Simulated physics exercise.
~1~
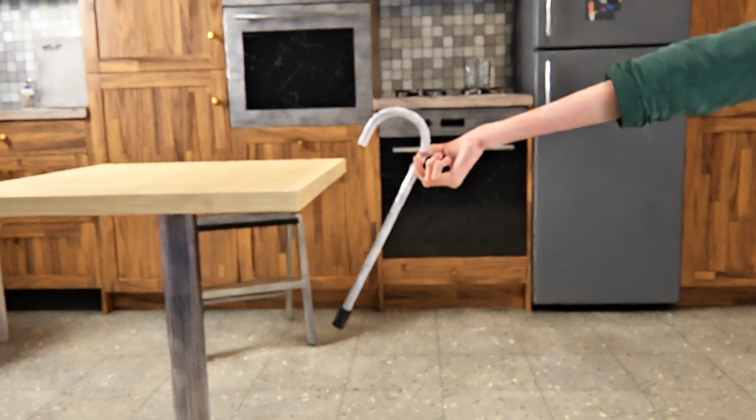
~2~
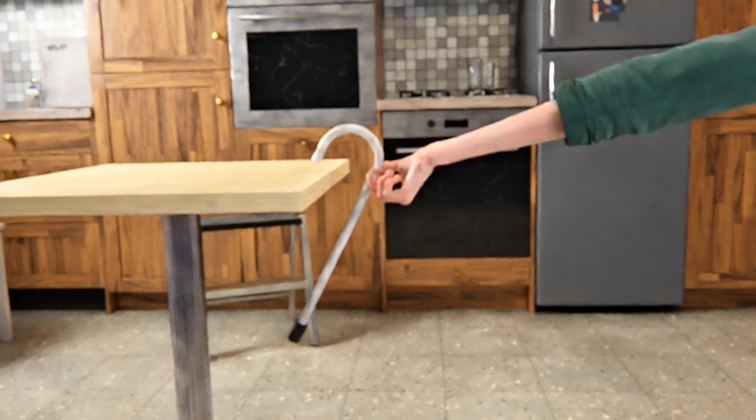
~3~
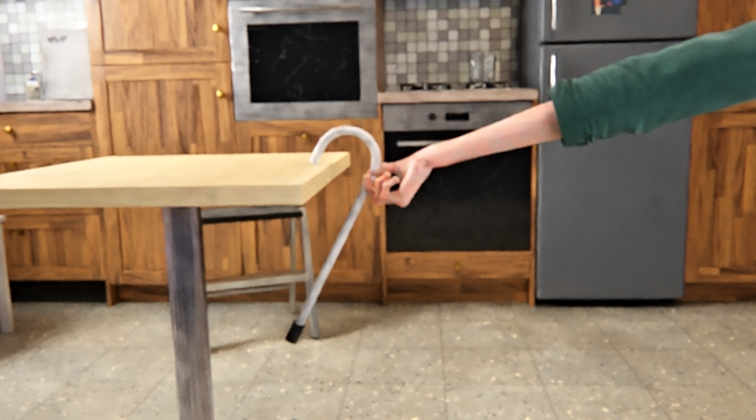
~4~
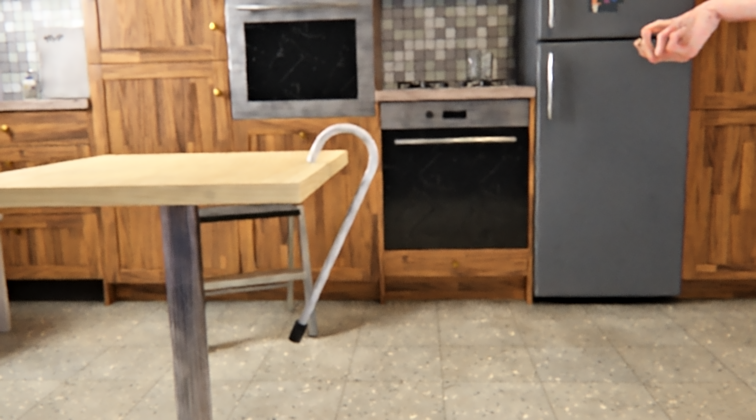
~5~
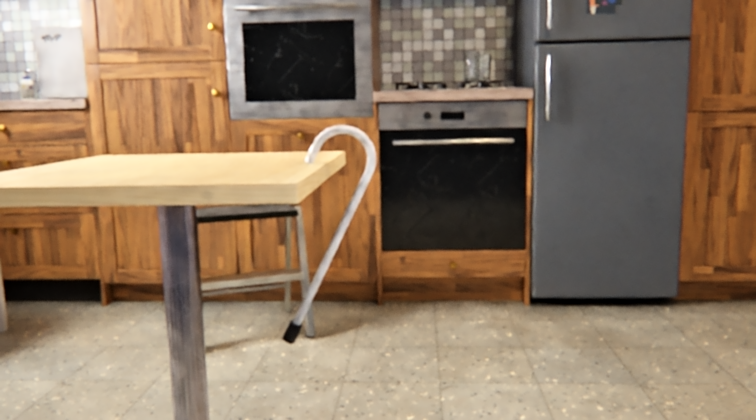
An arm in a green sleeve reaches in from the right, holding a white cane with a curved handle and a black tip, in a kitchen seen from the front by a slightly swaying camera. A pale wooden table stands at the left, with wooden cabinets, a dark oven and a grey fridge behind. The hand moves the cane left to the table and lowers it a little, setting its hook over the right edge. It then lets go and draws back to the right, out of view. The cane remains hanging at a slant from the table, still.
